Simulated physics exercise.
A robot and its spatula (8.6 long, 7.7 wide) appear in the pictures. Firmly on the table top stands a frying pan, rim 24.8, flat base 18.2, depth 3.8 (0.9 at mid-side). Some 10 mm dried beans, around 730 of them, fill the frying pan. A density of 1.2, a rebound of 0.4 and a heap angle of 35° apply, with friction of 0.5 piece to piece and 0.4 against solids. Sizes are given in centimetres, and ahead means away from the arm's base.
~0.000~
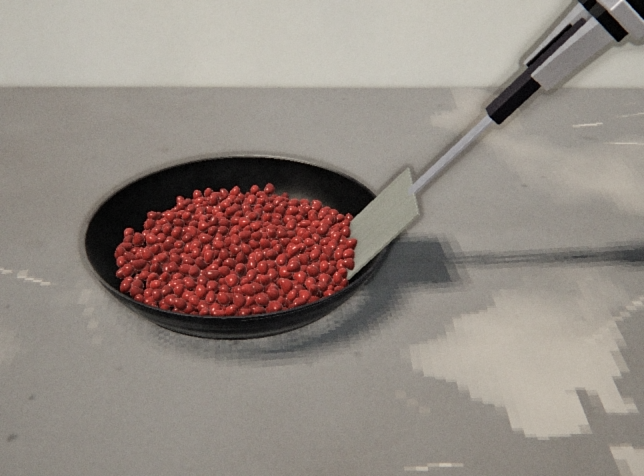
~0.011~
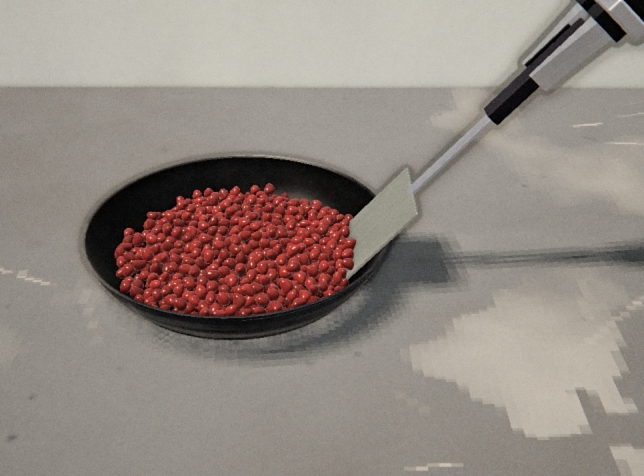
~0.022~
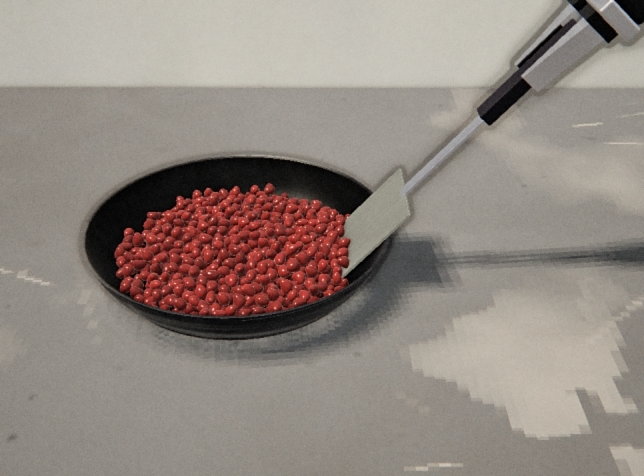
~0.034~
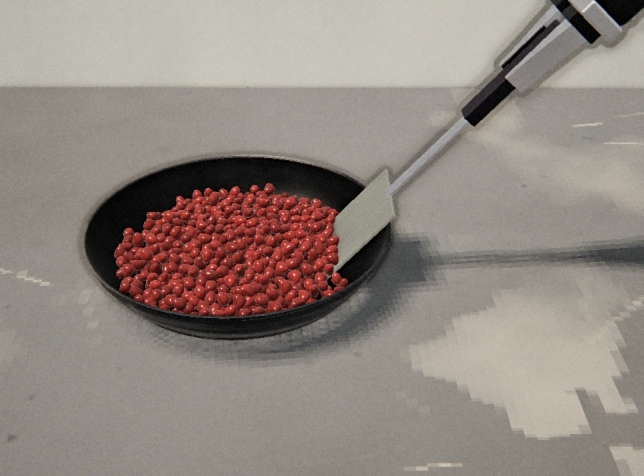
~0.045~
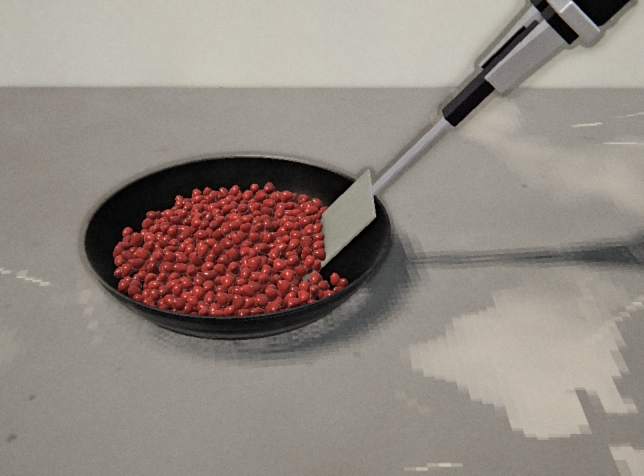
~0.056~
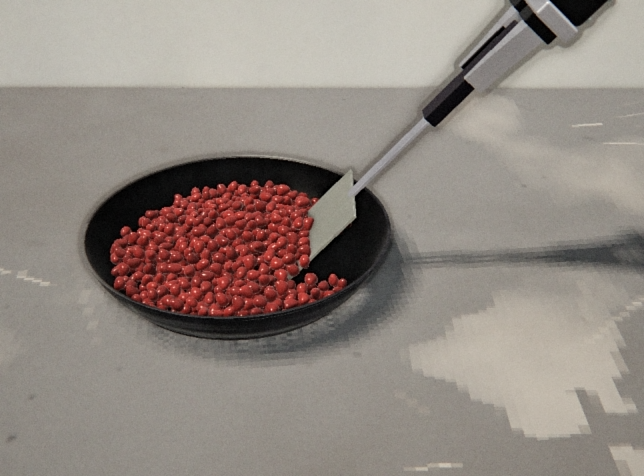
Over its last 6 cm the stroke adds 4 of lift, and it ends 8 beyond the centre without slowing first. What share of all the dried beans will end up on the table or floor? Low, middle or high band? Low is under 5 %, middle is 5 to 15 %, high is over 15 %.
High band.
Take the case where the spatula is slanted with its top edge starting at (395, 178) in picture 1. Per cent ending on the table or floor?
Some 25 per cent.
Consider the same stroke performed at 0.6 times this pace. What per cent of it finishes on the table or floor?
Something close to 15 per cent ends up on the table or floor.
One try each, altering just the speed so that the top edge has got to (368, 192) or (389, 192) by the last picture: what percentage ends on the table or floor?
That comes to about 20 and about 10 percent, in that order.
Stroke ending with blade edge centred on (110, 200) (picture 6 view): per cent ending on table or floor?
Around 30 percent.
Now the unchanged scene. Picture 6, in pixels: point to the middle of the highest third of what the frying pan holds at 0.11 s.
Near (194, 226).
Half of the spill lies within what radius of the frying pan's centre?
Close to 42 cm from the centre.
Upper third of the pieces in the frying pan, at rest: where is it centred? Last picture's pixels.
At about (155, 233).
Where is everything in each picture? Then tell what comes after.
Spatula top edge at (414, 190), sloping 49°; upper third of the load around (247, 241), from x 120 to 350, top at y 190; 731 in the frying pan, in the first picture.
Spatula top edge at (412, 190), sloping 49°; upper third of the load around (248, 241), from x 120 to 350, top at y 190, in the second picture.
Spatula top edge at (405, 191), sloping 49°; upper third of the load around (252, 240), from x 120 to 350, top at y 190, in the third picture.
Spatula top edge at (391, 191), sloping 49°; upper third of the load around (257, 240), from x 120 to 350, top at y 190, in the fourth picture.
Spatula top edge at (372, 192), sloping 49°; upper third of the load around (253, 235), from x 120 to 350, top at y 190, in the fifth picture.
Spatula top edge at (353, 192), sloping 49°; upper third of the load around (244, 232), from x 115 to 345, top at y 185; 731 in the frying pan, in the sixth picture.
After 0.08 s, sloping 49°, highest piece 7 above the table; 731 in the frying pan.
After 0.11 s, sloping 49°, highest piece 8 above the table; 731 in the frying pan.
After 0.32 s, sloping 49°, highest piece 10 above the table; 548 in the frying pan, 104 on the table or floor, 79 on the blade or in flight.
After 1.37 s, sloping 49°, highest piece 4 above the table; 548 in the frying pan, 183 on the table or floor.
At rest, 548 in the frying pan, 183 on the table or floor. That is 25 % on the table or floor.
